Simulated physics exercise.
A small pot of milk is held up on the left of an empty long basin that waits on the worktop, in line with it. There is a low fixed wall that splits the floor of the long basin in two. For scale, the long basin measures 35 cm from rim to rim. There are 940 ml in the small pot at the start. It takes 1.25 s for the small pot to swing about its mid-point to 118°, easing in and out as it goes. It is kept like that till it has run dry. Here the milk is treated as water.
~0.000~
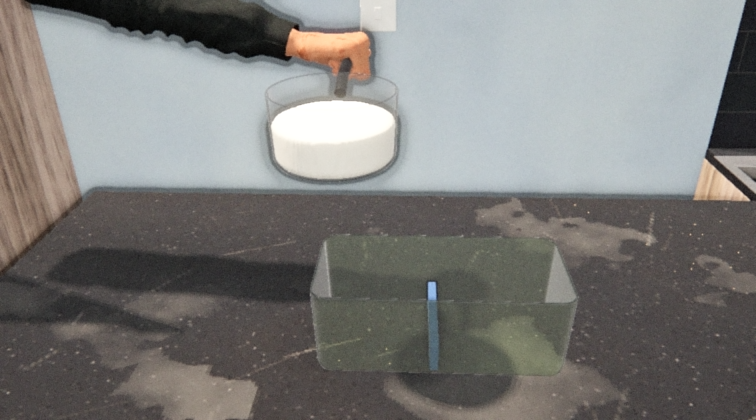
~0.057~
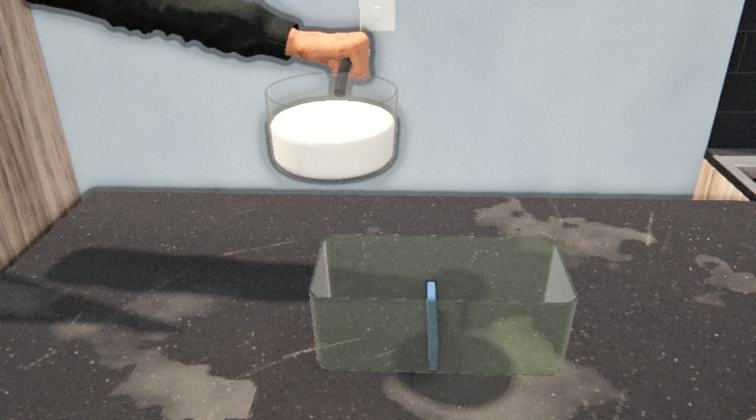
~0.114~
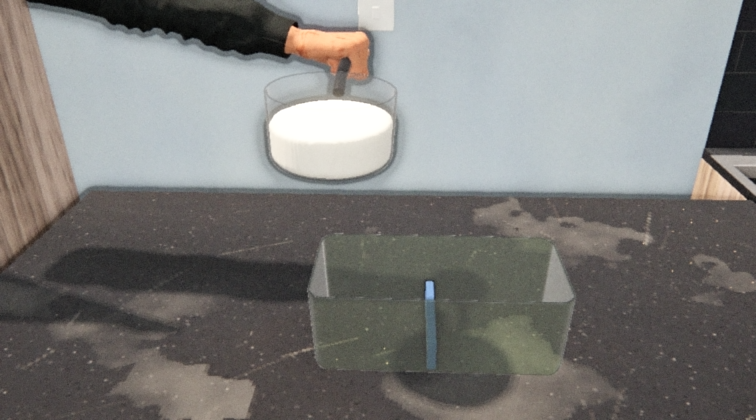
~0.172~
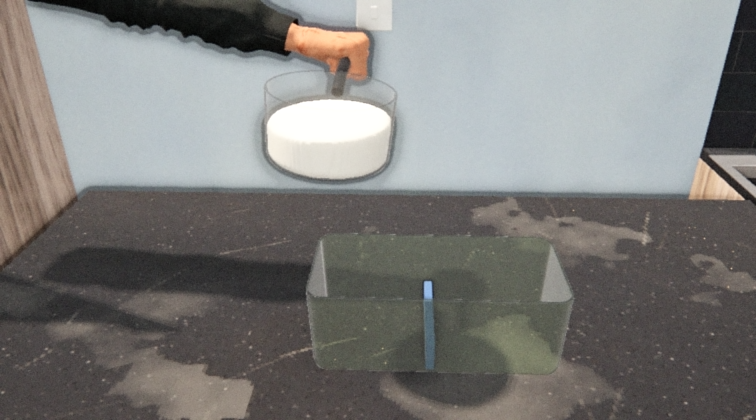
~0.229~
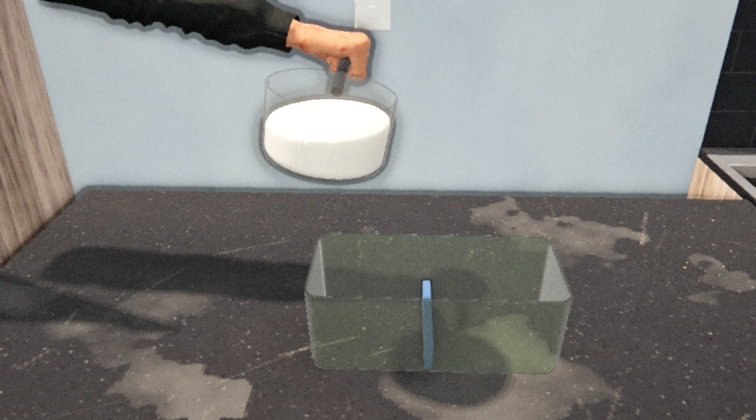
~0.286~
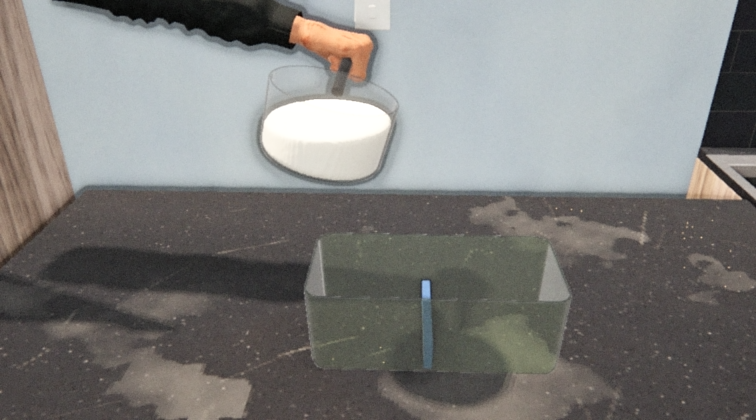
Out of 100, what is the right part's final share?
About 62 out of 100.
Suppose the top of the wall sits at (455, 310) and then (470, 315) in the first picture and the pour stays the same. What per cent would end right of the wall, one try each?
The first try gives 35 percent and the second 15 percent.
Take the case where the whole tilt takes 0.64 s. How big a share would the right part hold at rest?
Roughly 45 %.
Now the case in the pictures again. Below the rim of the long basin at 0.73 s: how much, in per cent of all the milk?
Roughly 4 percent.
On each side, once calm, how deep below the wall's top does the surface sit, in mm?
Noted: Left near 30 mm, right near 22 mm.
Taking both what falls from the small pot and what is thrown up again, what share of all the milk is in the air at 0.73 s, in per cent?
34 %.
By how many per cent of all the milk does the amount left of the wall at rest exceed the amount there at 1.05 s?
I'd say near 22 percent.
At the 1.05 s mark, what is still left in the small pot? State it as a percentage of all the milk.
Share remaining: Approx. 10 %.
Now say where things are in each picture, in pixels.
In the first picture, tilt 0°; pouring edge (397, 92); surface from (274, 118) to (395, 119); the long basin's rim runs from (318, 265) to (566, 270); the wall's top is at (433, 313).
In the second picture, tilt 1°; pouring edge (397, 92); surface from (273, 118) to (394, 119).
In the third picture, tilt 2°; pouring edge (396, 94); surface from (272, 117) to (393, 119).
In the fourth picture, tilt 5°; pouring edge (396, 97); surface from (271, 117) to (391, 119).
In the fifth picture, tilt 10°; pouring edge (396, 101); surface from (268, 116) to (391, 119).
In the sixth picture, tilt 15°; pouring edge (398, 107); surface from (267, 116) to (392, 120).
Then, 0.73 s in, the tilt is 74° and 62 per cent is still to pour, 1 is left of the wall and 3 right of it.
Then, 1.05 s in, the tilt is 110° and 9 per cent is still to pour, 14 is left of the wall and 59 right of it.
Then, 1.38 s in, the tilt is 118° and 0 per cent is still to pour, 36 is left of the wall and 62 right of it.
Then, 1.75 s in, the tilt is 118° and 0 per cent is still to pour, 36 is left of the wall and 62 right of it.
Finally, 36 per cent lies left of the wall, 62 right of it and 2 outside.
